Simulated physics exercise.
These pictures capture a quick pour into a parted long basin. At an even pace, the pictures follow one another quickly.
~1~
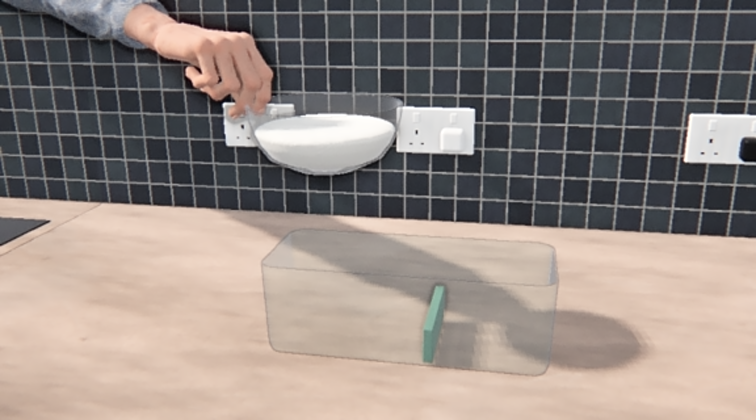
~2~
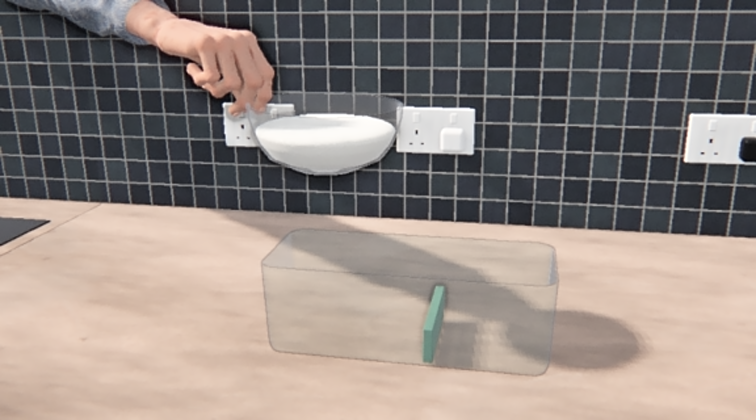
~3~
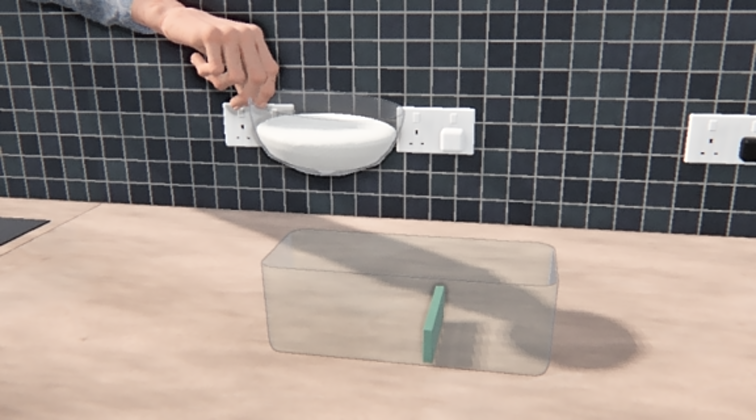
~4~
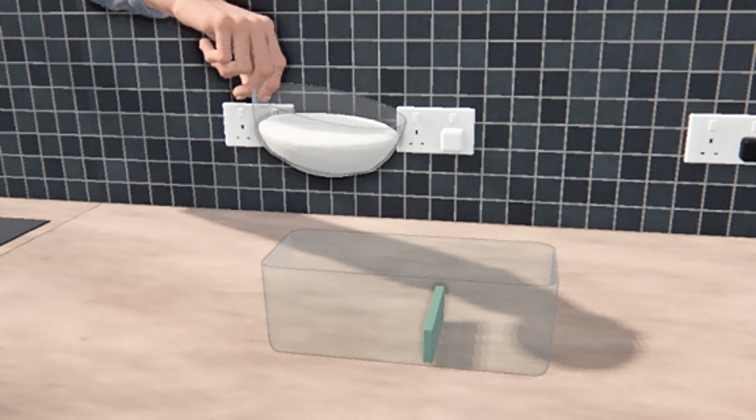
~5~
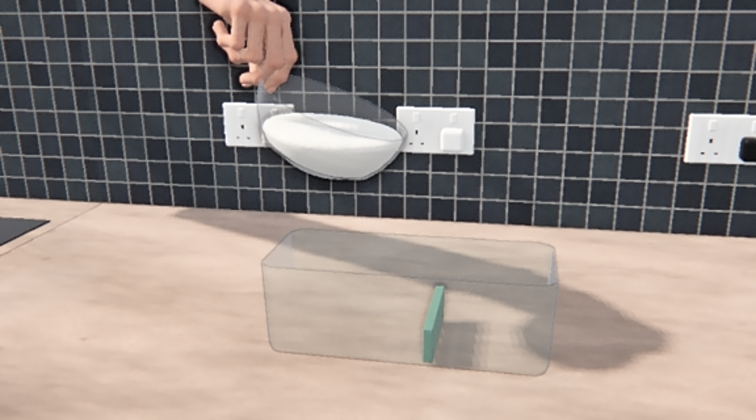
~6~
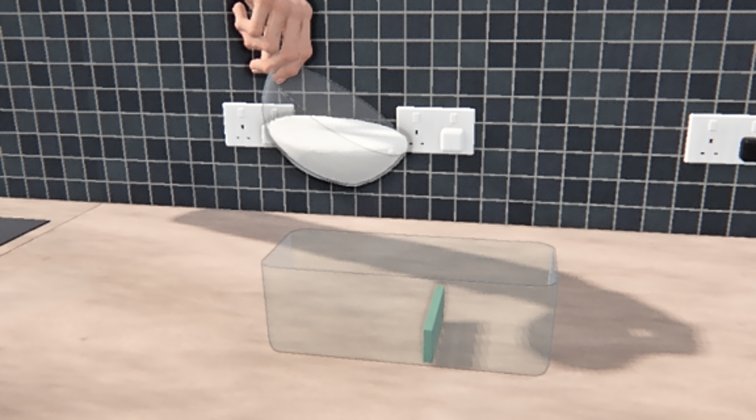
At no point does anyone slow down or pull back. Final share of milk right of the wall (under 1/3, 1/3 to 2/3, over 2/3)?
The share right of the wall lands inside the two marks of one third and two thirds.
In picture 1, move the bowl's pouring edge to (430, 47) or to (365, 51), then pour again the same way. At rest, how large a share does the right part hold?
It comes to about 65 %, followed by about 20 %.
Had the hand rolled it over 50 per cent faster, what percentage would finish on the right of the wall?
It comes to about 35 per cent.
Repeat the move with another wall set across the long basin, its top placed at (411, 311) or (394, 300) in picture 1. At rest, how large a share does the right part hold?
First try 60 per cent, second try 75 per cent.
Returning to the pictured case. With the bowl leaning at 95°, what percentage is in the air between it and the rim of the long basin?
Something close to 35 percent of it.
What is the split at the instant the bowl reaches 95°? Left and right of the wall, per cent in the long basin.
Left: 15 %; right: 40 %.
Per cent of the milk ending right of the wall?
Around 40 %.
A moment on, the bowl is tipped on its side and 10 per cent is still to pour, 15 is left of the wall and 39 right of it.
Next, the bowl is tipped right over and 0 per cent is still to pour, 48 is left of the wall and 38 right of it.
Then the bowl is tipped right over and 0 per cent is still to pour, 53 is left of the wall and 42 right of it.
Later the bowl is tipped right over and 0 per cent is still to pour, 54 is left of the wall and 42 right of it.
At rest 54 per cent lies left of the wall, 42 right of it and 4 outside.
